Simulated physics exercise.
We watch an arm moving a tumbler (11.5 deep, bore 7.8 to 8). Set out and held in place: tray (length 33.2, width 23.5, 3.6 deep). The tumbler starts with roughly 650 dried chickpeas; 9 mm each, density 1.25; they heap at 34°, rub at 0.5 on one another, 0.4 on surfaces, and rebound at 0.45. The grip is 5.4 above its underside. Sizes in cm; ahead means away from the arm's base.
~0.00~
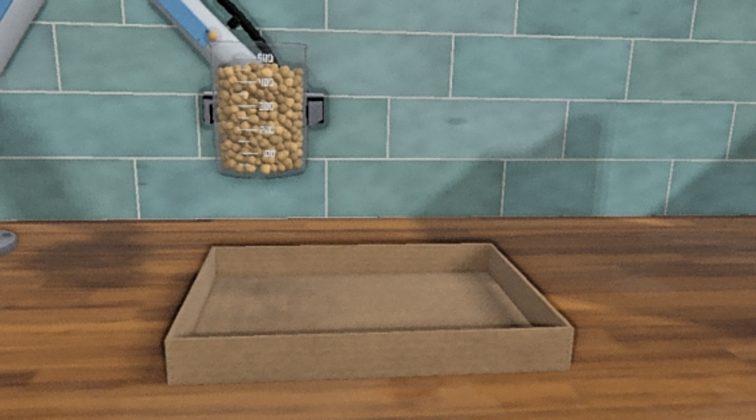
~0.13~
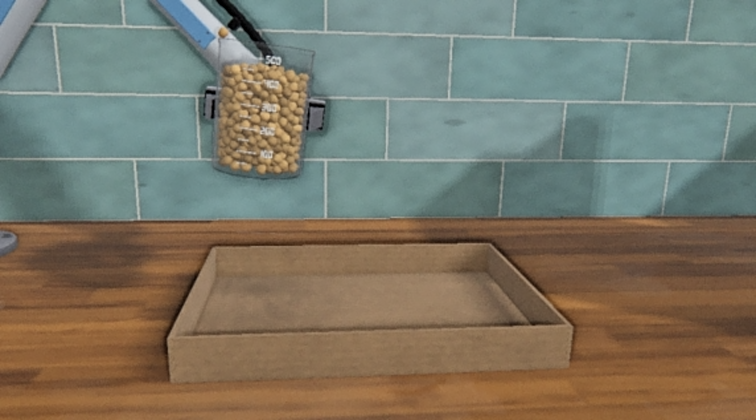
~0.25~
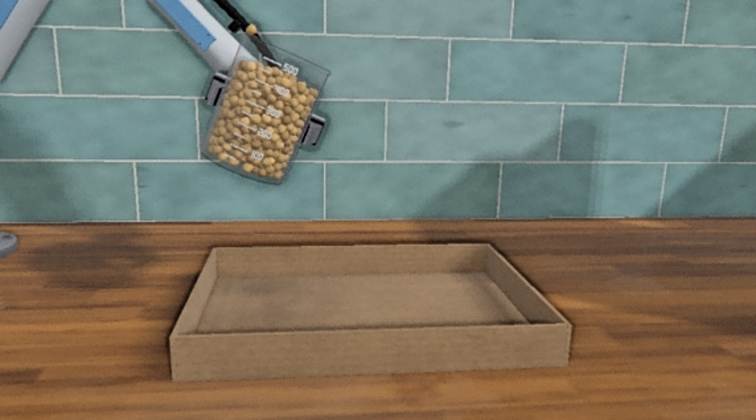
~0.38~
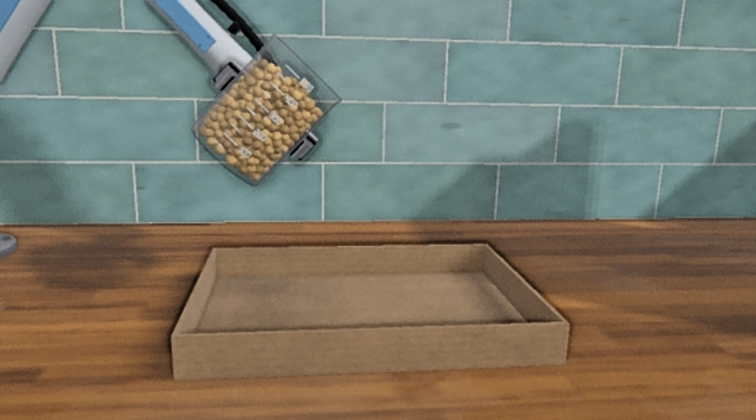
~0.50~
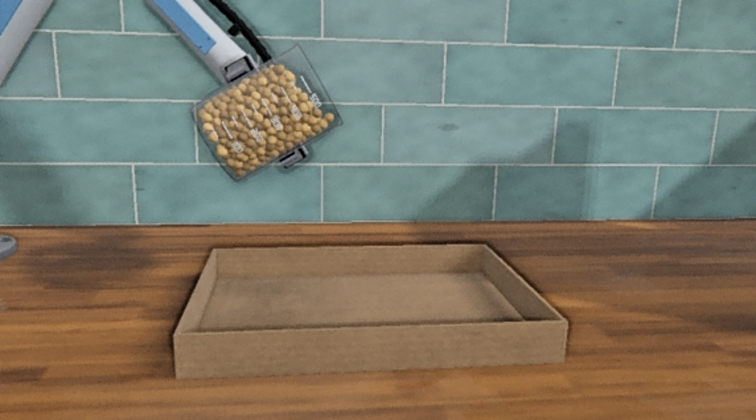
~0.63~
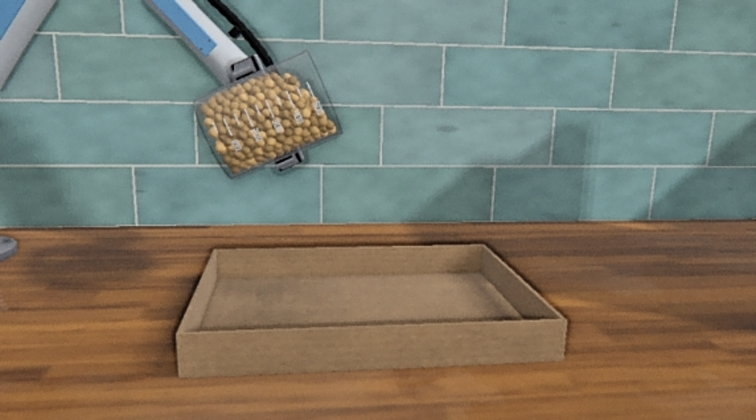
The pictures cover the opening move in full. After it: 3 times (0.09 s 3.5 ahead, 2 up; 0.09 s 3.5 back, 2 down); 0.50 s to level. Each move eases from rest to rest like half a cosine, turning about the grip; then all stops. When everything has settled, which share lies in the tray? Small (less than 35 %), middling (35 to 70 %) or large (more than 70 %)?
Answer: Middling; 35 to 70 % of the dried chickpeas finish in the tray.
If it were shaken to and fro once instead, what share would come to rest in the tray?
In that case some 45 per cent.
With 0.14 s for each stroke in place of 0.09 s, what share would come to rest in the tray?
Then about 35 per cent.
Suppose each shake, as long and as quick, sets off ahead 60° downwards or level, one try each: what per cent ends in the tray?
About 15 and 40 per cent.
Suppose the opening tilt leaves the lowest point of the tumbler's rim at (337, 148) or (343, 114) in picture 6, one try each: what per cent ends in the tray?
Some 85 and 40 per cent.
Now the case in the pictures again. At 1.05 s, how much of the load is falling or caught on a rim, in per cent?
About 12 per cent.
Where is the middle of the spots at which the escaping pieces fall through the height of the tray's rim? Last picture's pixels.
Around (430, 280).
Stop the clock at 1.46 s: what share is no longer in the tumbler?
Near 60 per cent so far.
After 1.05 s, tilted 66° forward, highest piece 23 above the table; 333 in the tumbler, 240 in the tray, 75 in flight or on a rim.
After 1.46 s, tilted 24° forward, highest piece 25 above the table; 364 in the tray, 274 in the tumbler, 9 on the table or floor, 1 in flight or on a rim.
After 1.87 s, level, highest piece 22 above the table; 365 in the tray, 274 in the tumbler, 9 on the table or floor.
After 2.92 s, level, highest piece 22 above the table; 365 in the tray, 274 in the tumbler, 9 on the table or floor.
At rest, 365 in the tray, 274 in the tumbler, 9 on the table or floor. That is 56 % in the tray.
